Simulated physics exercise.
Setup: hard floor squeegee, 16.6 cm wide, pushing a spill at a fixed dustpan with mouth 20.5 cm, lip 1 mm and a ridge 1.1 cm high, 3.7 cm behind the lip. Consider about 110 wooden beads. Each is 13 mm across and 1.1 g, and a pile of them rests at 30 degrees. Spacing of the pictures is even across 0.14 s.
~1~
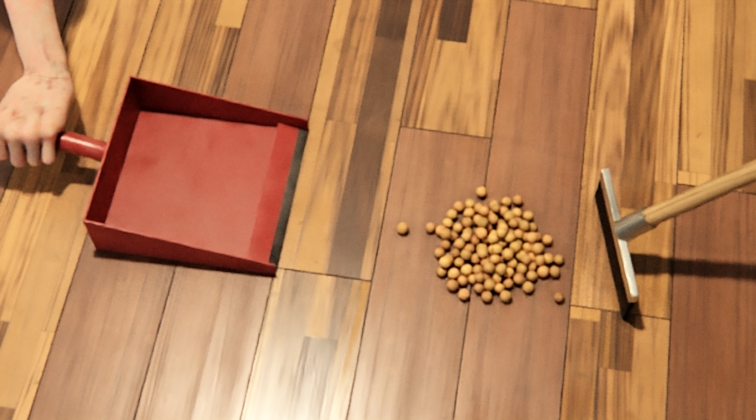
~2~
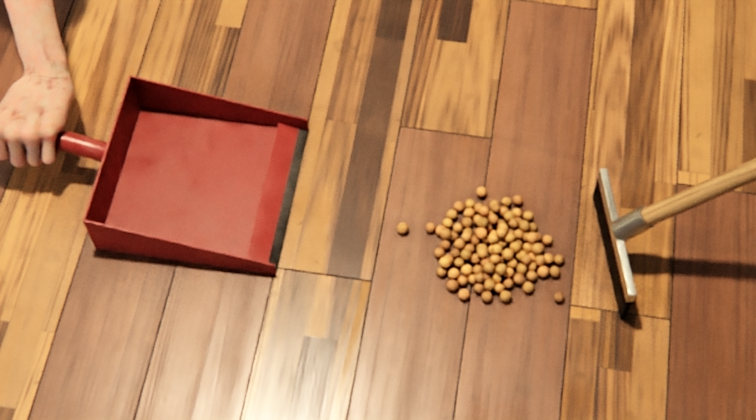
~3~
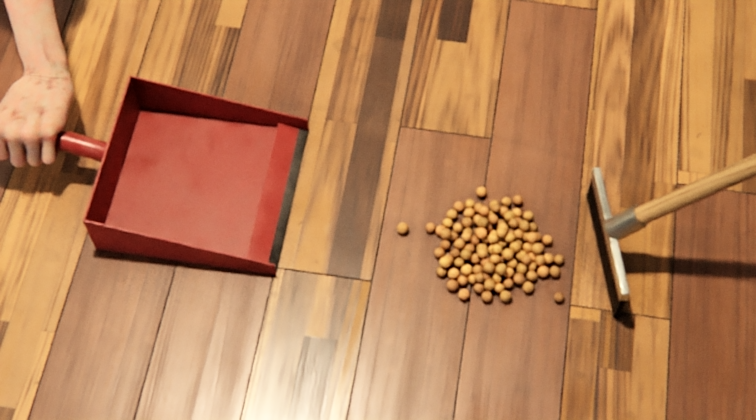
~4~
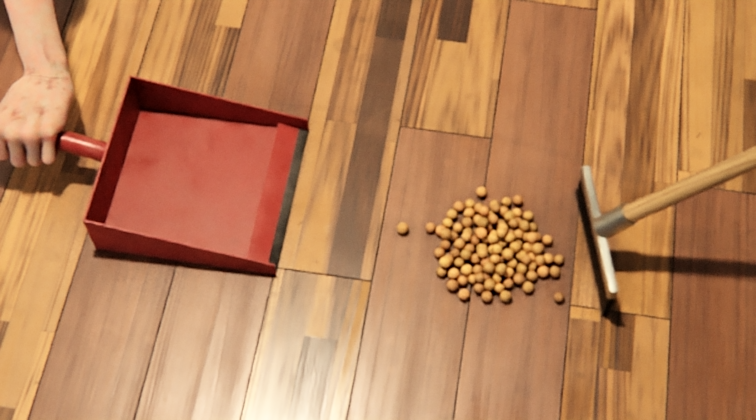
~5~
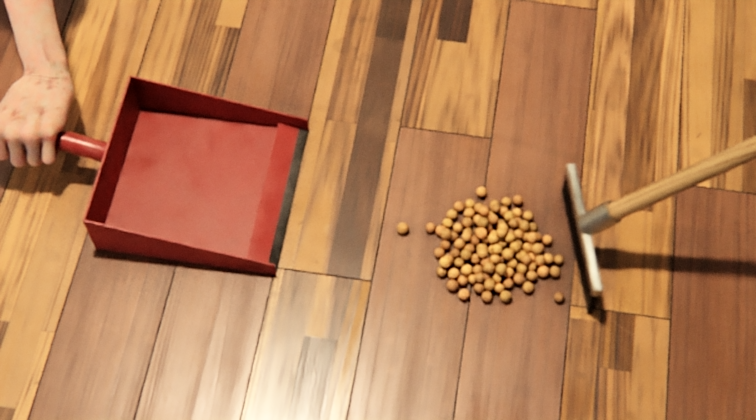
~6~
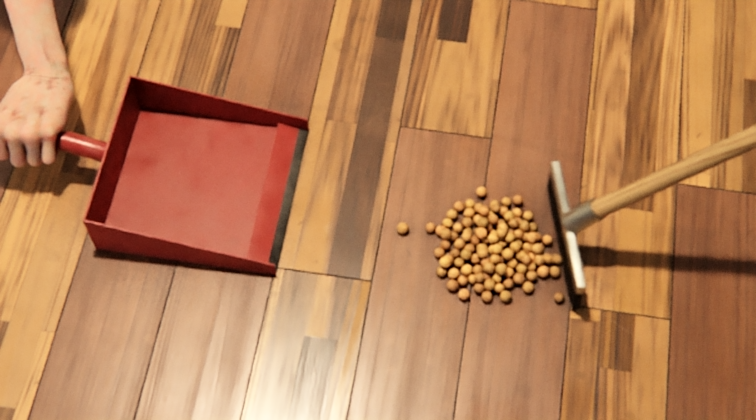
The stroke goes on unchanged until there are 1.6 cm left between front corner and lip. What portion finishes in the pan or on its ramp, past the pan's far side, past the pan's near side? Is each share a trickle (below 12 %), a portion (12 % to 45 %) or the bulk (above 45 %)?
Result: Pan: A respectable share; far side: A meagre share; near side: A respectable share.
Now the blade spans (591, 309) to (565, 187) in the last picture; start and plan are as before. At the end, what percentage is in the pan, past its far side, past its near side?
Per cent by place - pan 0, far side 0, near side 50.
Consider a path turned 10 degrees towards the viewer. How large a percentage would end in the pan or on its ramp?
It would be near 25 per cent.
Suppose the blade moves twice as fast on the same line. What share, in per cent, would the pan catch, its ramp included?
About 35 per cent.
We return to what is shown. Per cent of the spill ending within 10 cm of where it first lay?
That share is some 5 percent.
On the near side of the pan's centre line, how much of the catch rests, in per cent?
Roughly 60 percent.
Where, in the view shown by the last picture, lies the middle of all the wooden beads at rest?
Somewhere near (288, 239) in the last picture.
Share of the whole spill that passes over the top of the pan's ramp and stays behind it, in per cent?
Around 5 in a hundred.
Then, 0.22 s after the last picture, middle of the blade 19 cm from the lip; 0 % over the lip, far side 0 %, near side 15 %.
Then, 0.37 s after the last picture, middle of the blade 9 cm from the lip; 0 % over the lip, far side 0 %, near side 25 %.
Then, 0.65 s after the last picture, middle of the blade 4 cm from the lip; 30 % over the lip, far side 5 %, near side 30 %.
In the end, pan 25 %, far side 5 %, near side 30 %, in front of the lip or behind the blade 40 %.
